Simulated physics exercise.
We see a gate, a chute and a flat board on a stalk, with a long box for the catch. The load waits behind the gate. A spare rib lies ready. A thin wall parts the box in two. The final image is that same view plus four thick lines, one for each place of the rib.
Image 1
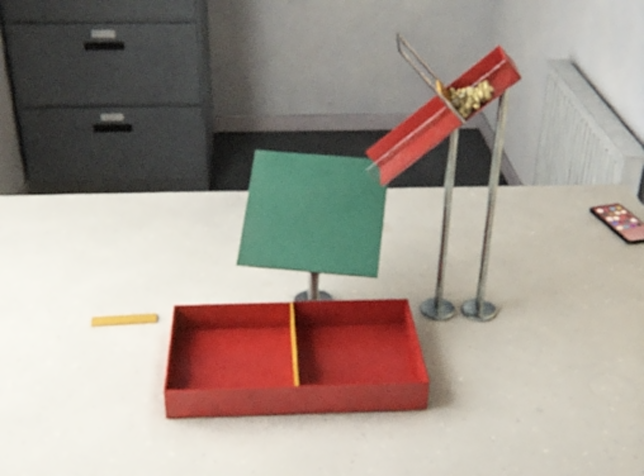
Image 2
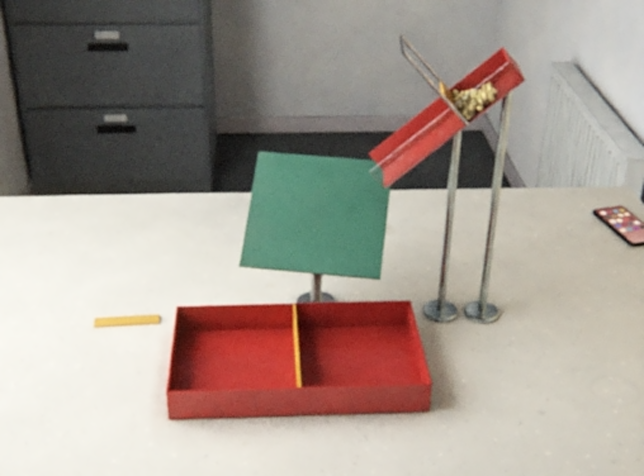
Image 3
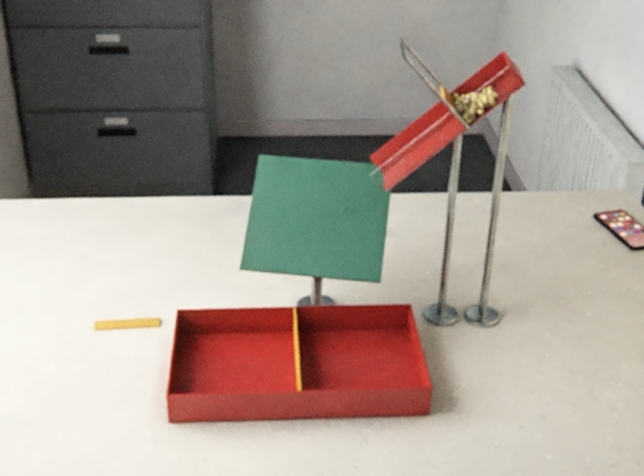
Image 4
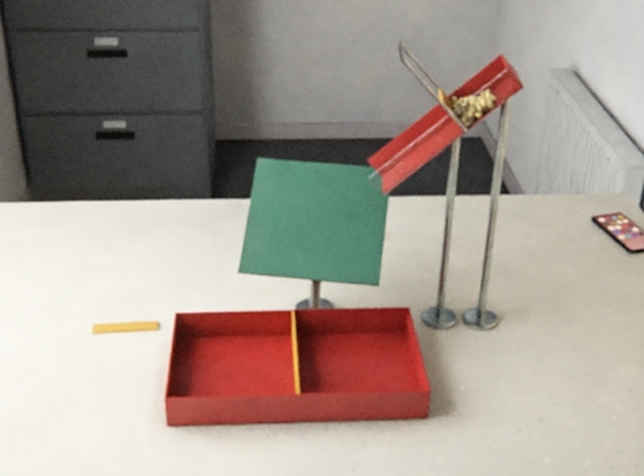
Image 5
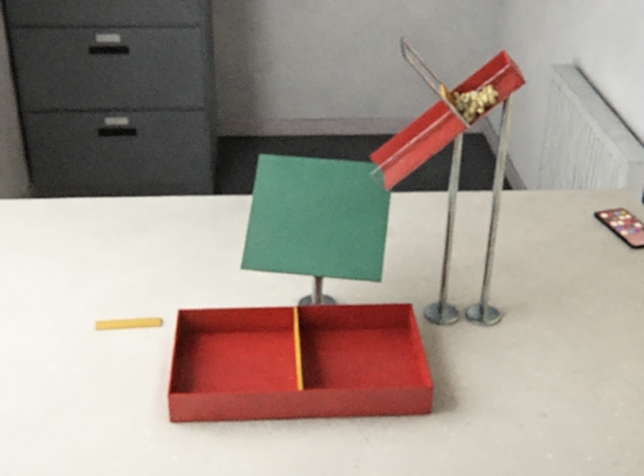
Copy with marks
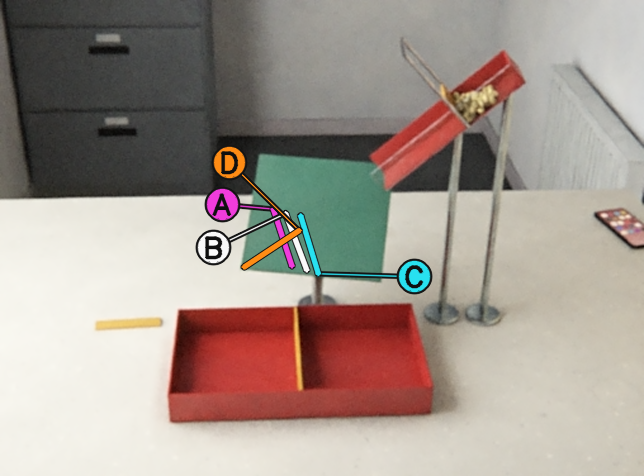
Nothing moved apart from a slight shake of the whole view; a pale load sat behind the gate in the sloping red chute, above a tilted green board and an empty, divided red box.
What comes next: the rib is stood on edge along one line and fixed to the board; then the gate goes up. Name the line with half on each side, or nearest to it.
It is A.
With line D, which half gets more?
Left.
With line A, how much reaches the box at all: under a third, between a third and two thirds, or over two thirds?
Line A gives over two thirds.
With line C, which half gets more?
The right half.
On the marked copy, line A from (273, 209) to (291, 265); line B from (285, 213) to (306, 269); line C from (300, 215) to (318, 273); line D from (299, 230) to (244, 266).
With A, of what is caught, about a third in the left half, about two thirds in the right.
With B, of what is caught, a small part in the left half, most in the right.
With C, of what is caught, a small part in the left half, nearly all in the right.
With D, of what is caught, most in the left half, about a quarter in the right.
